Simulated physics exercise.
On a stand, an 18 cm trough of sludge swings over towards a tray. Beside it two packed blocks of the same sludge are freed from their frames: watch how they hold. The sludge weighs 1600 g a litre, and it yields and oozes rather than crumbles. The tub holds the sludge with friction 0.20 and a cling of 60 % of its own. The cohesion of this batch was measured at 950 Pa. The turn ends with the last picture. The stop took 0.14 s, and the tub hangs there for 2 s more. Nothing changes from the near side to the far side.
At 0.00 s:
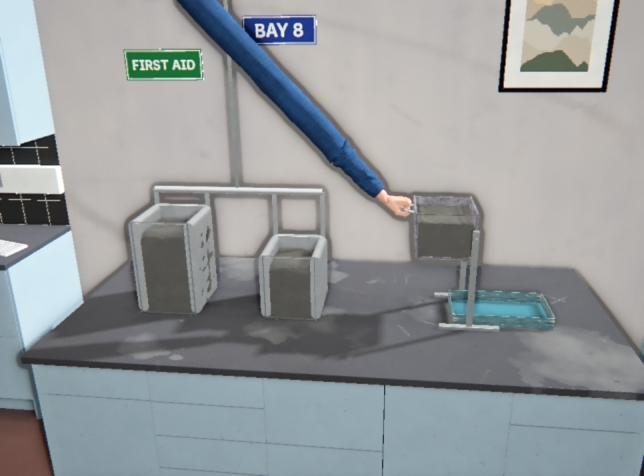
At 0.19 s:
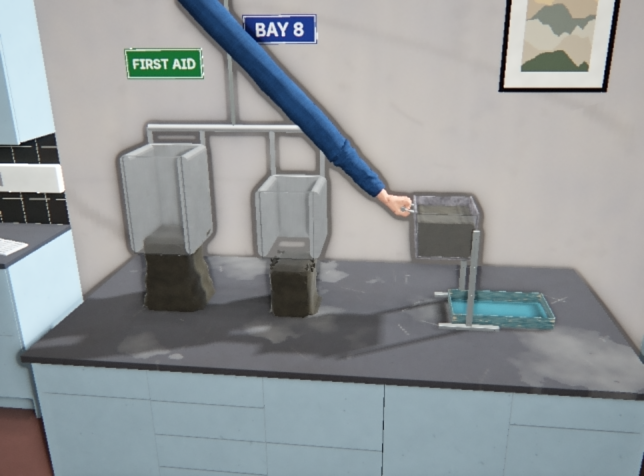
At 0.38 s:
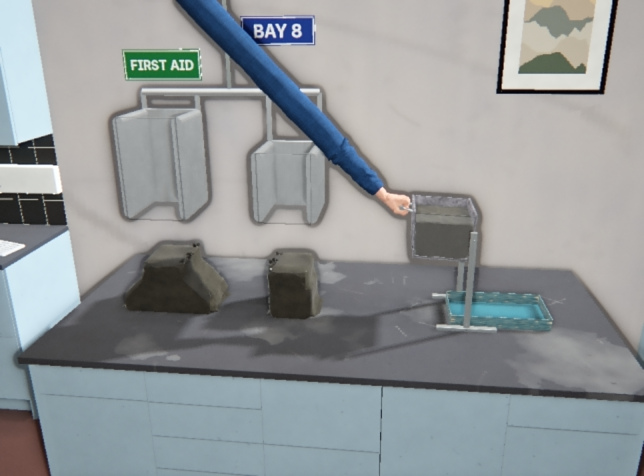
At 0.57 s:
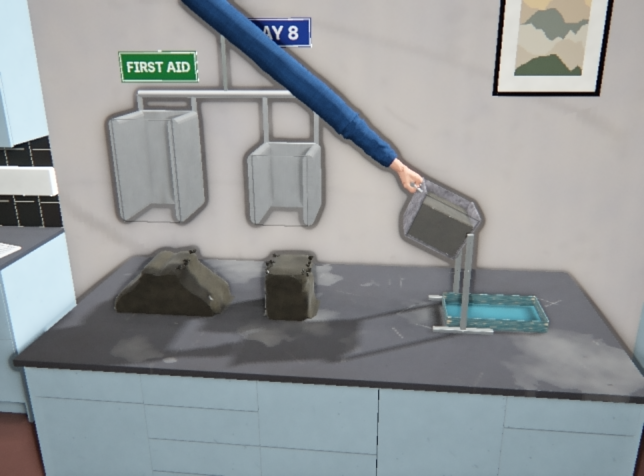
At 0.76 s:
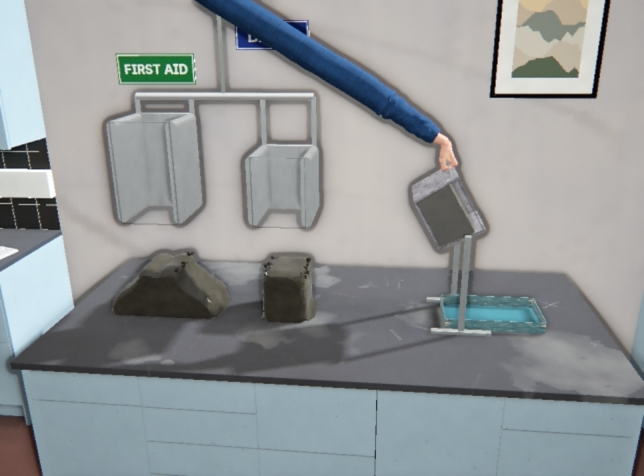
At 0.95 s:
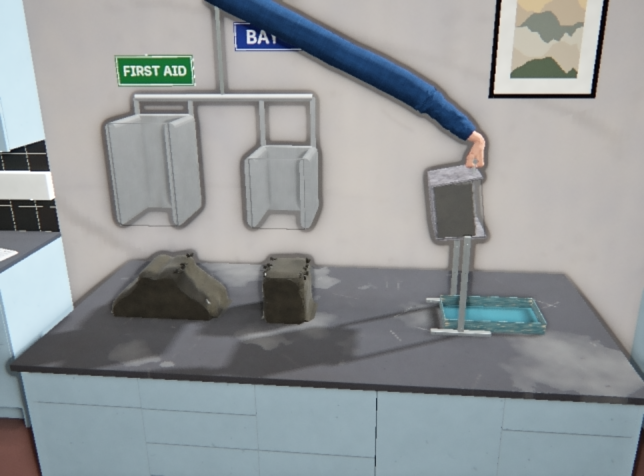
A blue-sleeved arm reaches over a dark worktop with pale blue cupboards, seen from slightly above, gripping a grey tub of sludge above a turquoise tray at right. At left, beneath green and blue signs, two pale casings rise off dark sludge blocks, the left slumping low and wide, the right sinking slightly. The hand then swings the tub clockwise nearly onto its side as the camera drifts slightly.
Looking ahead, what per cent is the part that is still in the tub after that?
It comes to some 100 %.
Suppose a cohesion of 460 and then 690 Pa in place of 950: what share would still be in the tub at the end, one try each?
In turn about 50 %, 70 %.
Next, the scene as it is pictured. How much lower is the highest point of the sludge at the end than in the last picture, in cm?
Some 0 cm.
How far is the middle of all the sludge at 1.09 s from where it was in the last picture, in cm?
About 0 cm.
After 1.09 s, the tub is at 82 degrees and holds 100 %.
After 1.26 s, the tub is at 82 degrees and holds 100 %.
After 1.43 s, the tub is at 82 degrees and holds 100 %.
After 1.60 s, the tub is at 82 degrees and holds 100 %.
After 2.95 s, the tub is at 82 degrees and holds 100 %.
